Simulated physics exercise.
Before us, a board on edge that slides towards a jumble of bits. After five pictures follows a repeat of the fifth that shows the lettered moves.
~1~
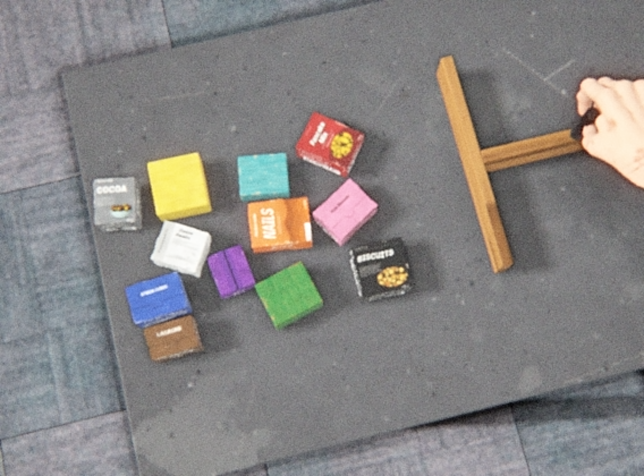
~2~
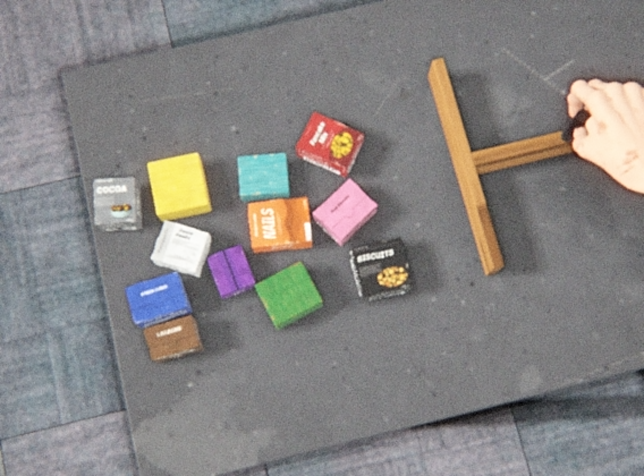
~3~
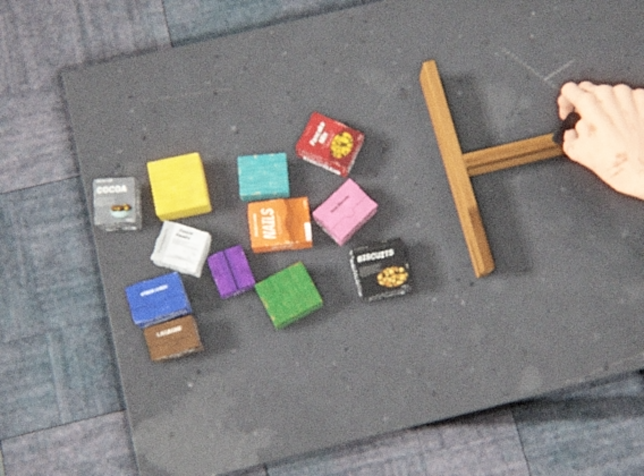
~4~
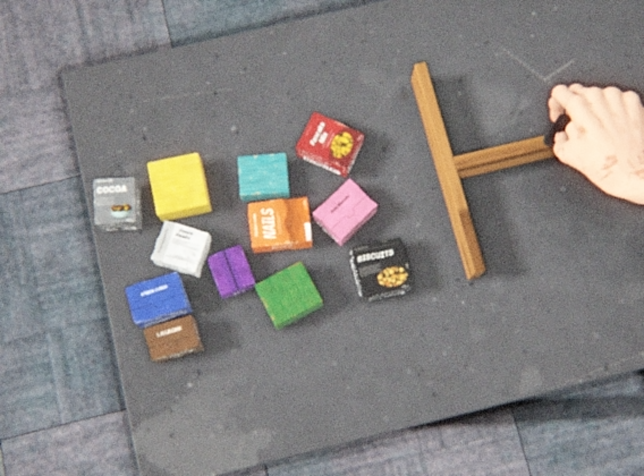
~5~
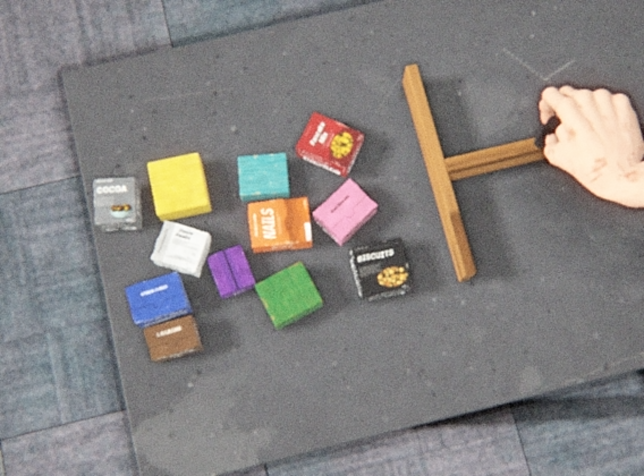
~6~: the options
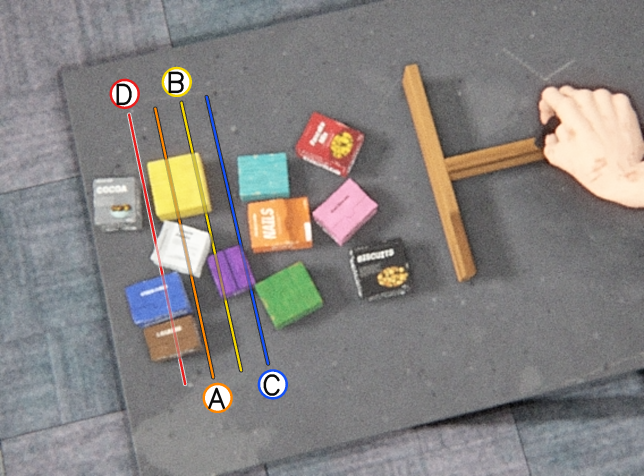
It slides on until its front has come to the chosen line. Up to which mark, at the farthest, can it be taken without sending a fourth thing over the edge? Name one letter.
Line C.
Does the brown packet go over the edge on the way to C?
No.
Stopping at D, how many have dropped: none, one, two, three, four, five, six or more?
Six or more.
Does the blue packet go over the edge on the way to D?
By then, yes.
On the marked copy, A at (183, 238); B at (210, 232); C at (236, 226); D at (156, 245).
Taking C. A third of the way, board (368, 183); red packet (313, 148); black packet (356, 276).
Two thirds of the way, board (292, 201); blue packet (135, 310); white box (150, 253).
When it is over, board (238, 214); blue packet over the edge; grey packet over the edge; three fallen.
As for the rest, A drops six; B drops six; D drops nine.
